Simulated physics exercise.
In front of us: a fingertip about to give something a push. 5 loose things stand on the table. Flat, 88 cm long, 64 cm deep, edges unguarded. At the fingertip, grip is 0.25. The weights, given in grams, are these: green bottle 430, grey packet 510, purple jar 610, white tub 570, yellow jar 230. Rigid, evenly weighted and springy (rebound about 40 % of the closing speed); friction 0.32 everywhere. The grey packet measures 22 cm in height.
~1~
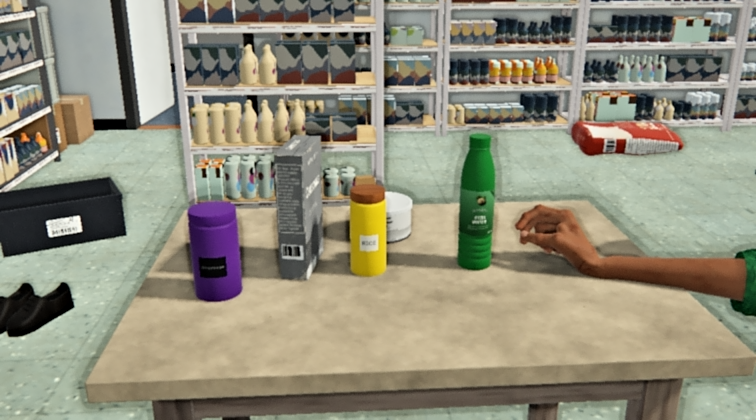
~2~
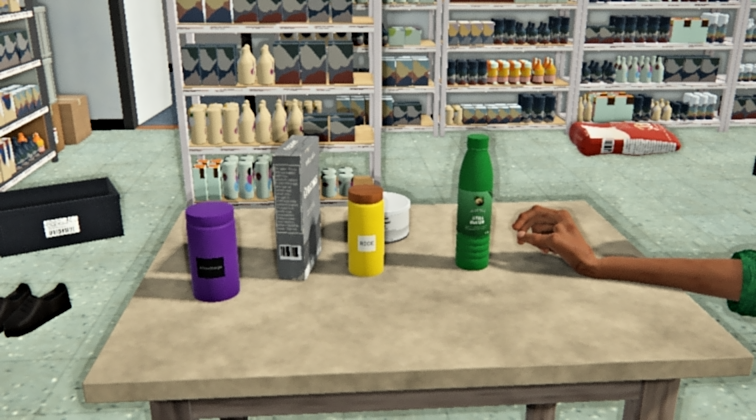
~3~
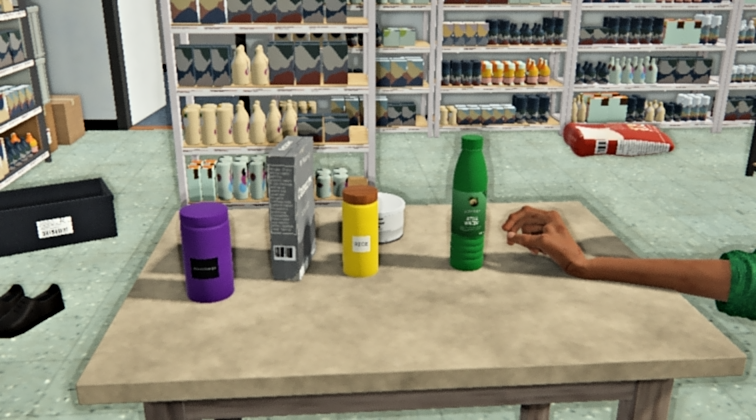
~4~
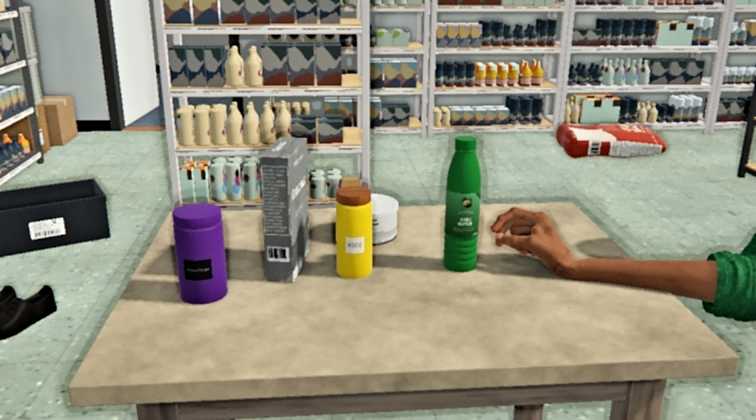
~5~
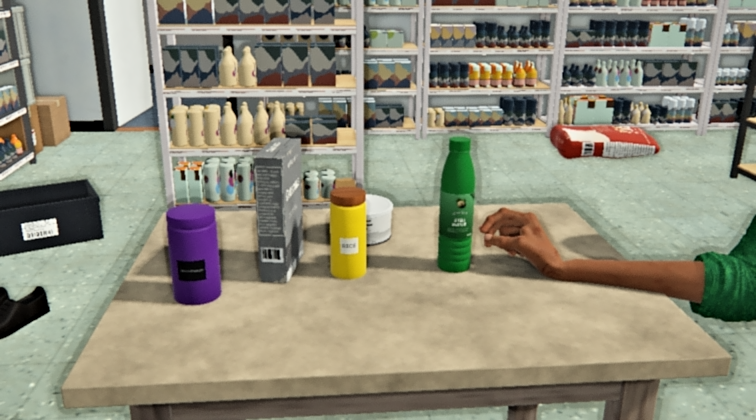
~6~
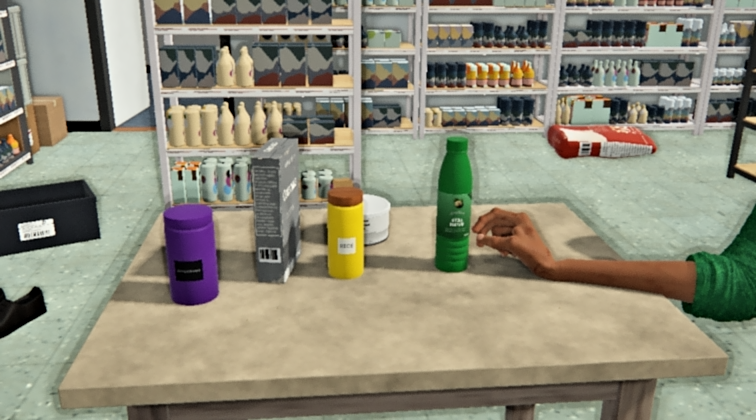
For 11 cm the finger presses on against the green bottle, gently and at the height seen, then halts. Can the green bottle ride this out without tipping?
Still standing.
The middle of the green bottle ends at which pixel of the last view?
End position, around (390, 206).
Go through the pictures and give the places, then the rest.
In the first frame, hand has come 0 cm; green bottle (477, 202); grey packet (301, 207).
In the second frame, hand has come 0 cm; green bottle (475, 203).
In the third frame, hand has come 1 cm; green bottle (469, 203); grey packet (293, 208).
In the fourth frame, hand has come 2 cm; green bottle (463, 204).
In the fifth frame, hand has come 3 cm; green bottle (457, 205); grey packet (281, 209).
In the sixth frame, hand has come 4 cm; green bottle (454, 205).
Then, 0.50 s later than the last frame, hand has come 8 cm; green bottle 3 cm from its spot near (434, 206).
Then, 1.00 s later than the last frame, hand has come 13 cm; green bottle 8 cm from its spot near (407, 206).
When it is over, not toppled but over 5 cm from the start, green bottle; the other 4 within 5 cm of the start. End places, in pixels of the last picture, green bottle near (390, 207).
